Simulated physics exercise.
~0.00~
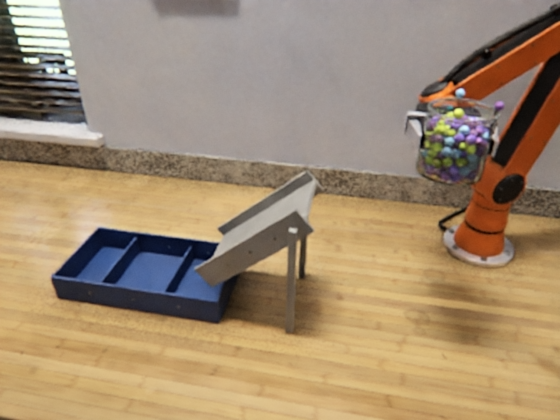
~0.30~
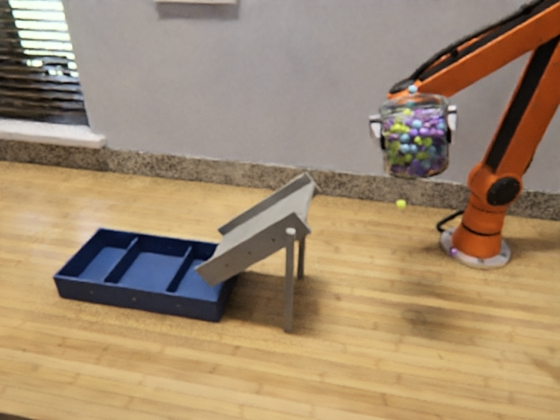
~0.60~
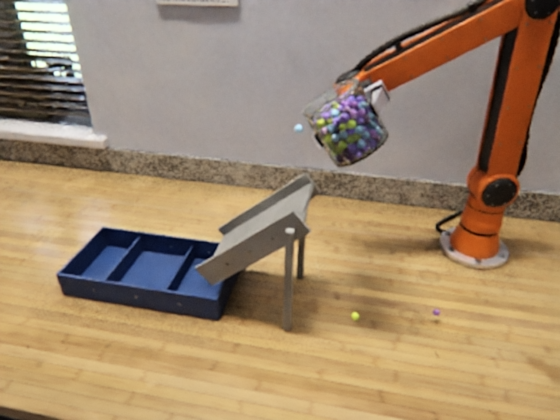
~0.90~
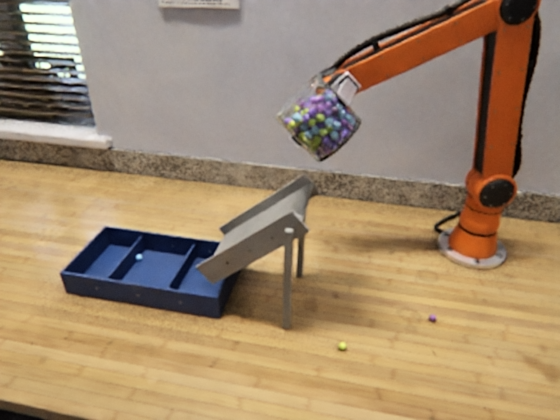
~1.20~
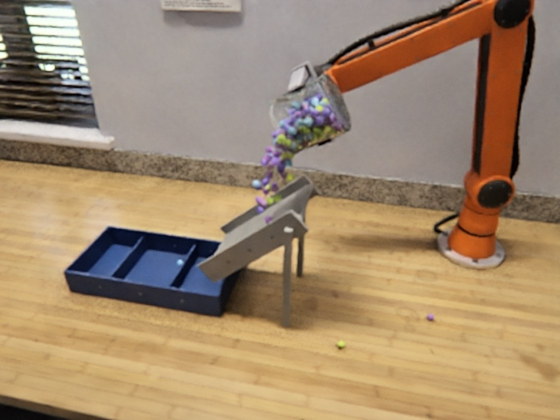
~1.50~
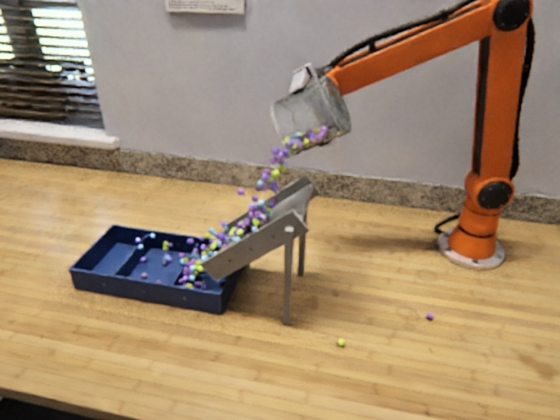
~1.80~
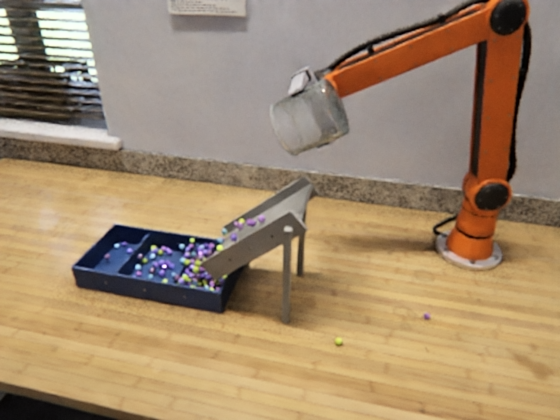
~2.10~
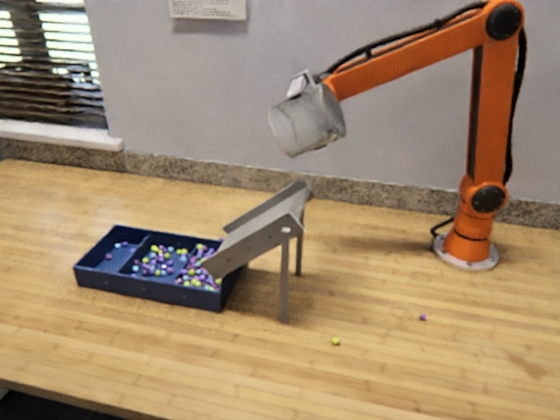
On a wooden counter, an orange robotic arm tips colourful balls down a chute into a blue tray.
